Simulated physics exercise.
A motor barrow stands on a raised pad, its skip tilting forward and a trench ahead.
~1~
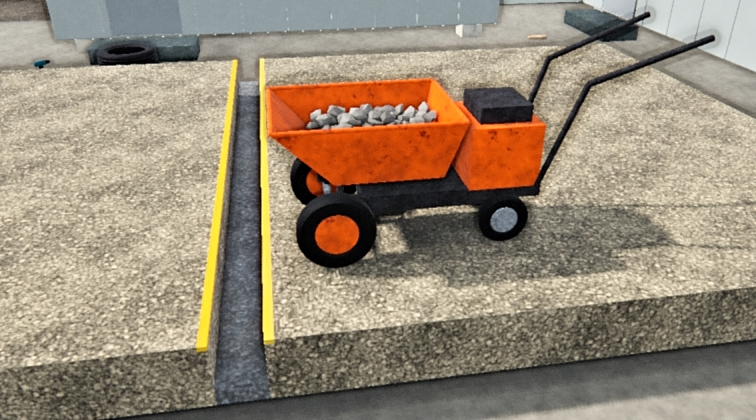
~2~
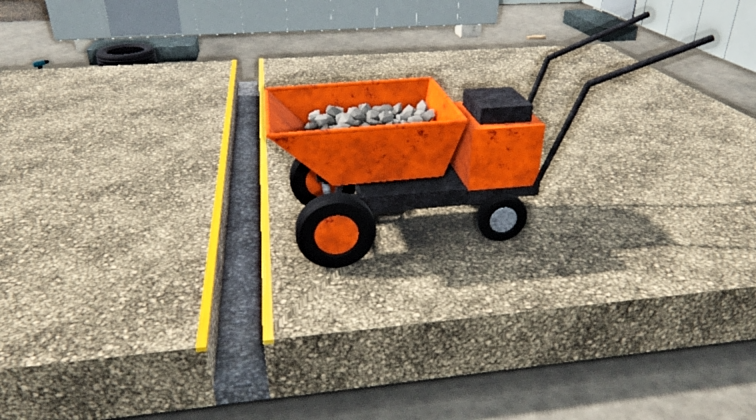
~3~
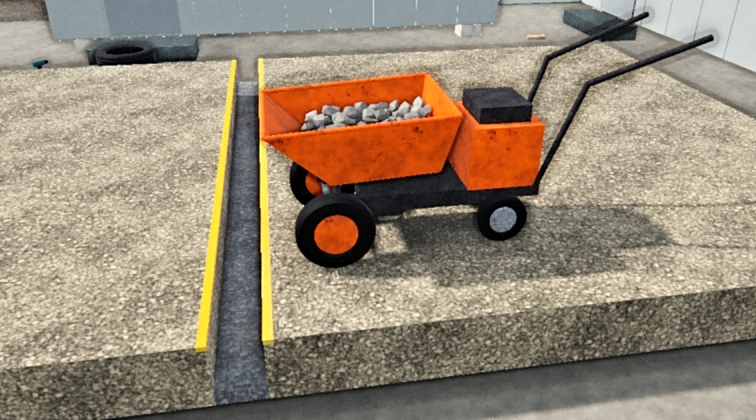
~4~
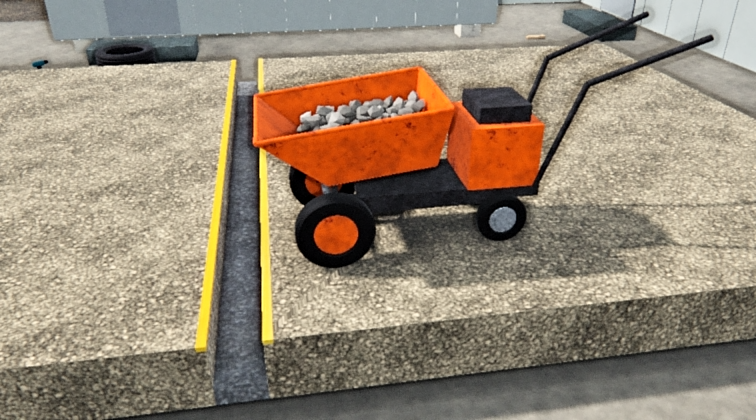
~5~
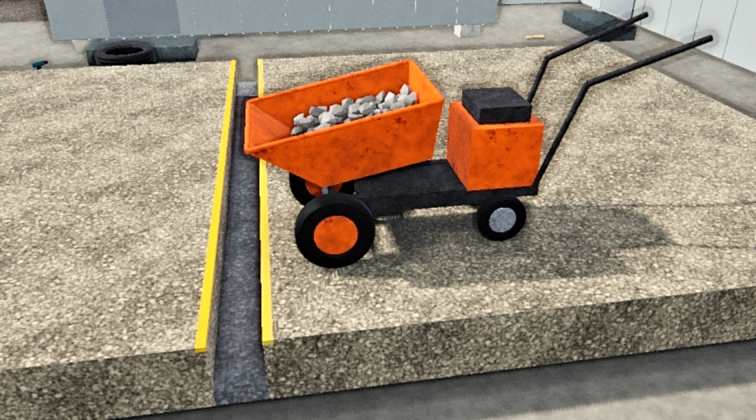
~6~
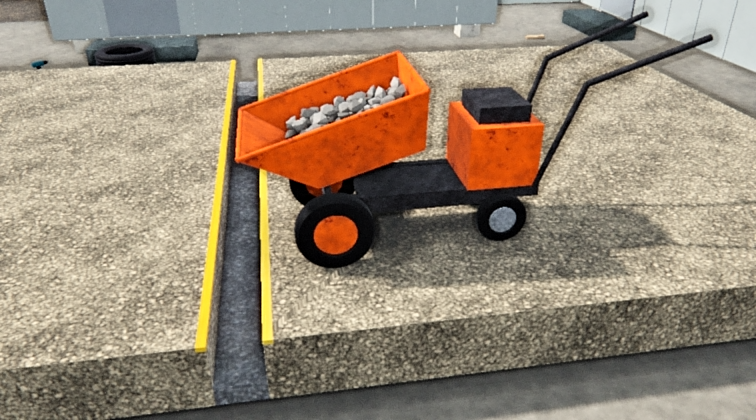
An orange motor barrow full of broken stones tilts its skip forward beside a narrow trench.
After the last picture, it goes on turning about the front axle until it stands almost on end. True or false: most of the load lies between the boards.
False.
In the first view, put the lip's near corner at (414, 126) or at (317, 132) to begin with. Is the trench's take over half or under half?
For the first case I'd say a smaller fraction, and for the second case upwards of half.
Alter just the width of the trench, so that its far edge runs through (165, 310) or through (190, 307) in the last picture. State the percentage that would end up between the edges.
Respectively, 80 % and 30 %.
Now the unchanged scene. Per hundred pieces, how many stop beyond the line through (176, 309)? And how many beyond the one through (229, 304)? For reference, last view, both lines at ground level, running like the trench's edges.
60 % and 80 %, in that order.
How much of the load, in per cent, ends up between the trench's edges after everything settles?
About 0 per cent.
Just after the last frame, skip tipped steeply; every one in the skip.
A moment on, skip tipped right over; the larger part in the skip; about a tenth beyond it.
Further on, skip tipped right over; roughly a quarter in the skip; the larger part beyond it.
When it is over, skip tipped right over; roughly a quarter in the skip; just a few in or heaped over the trench; the larger part beyond it.
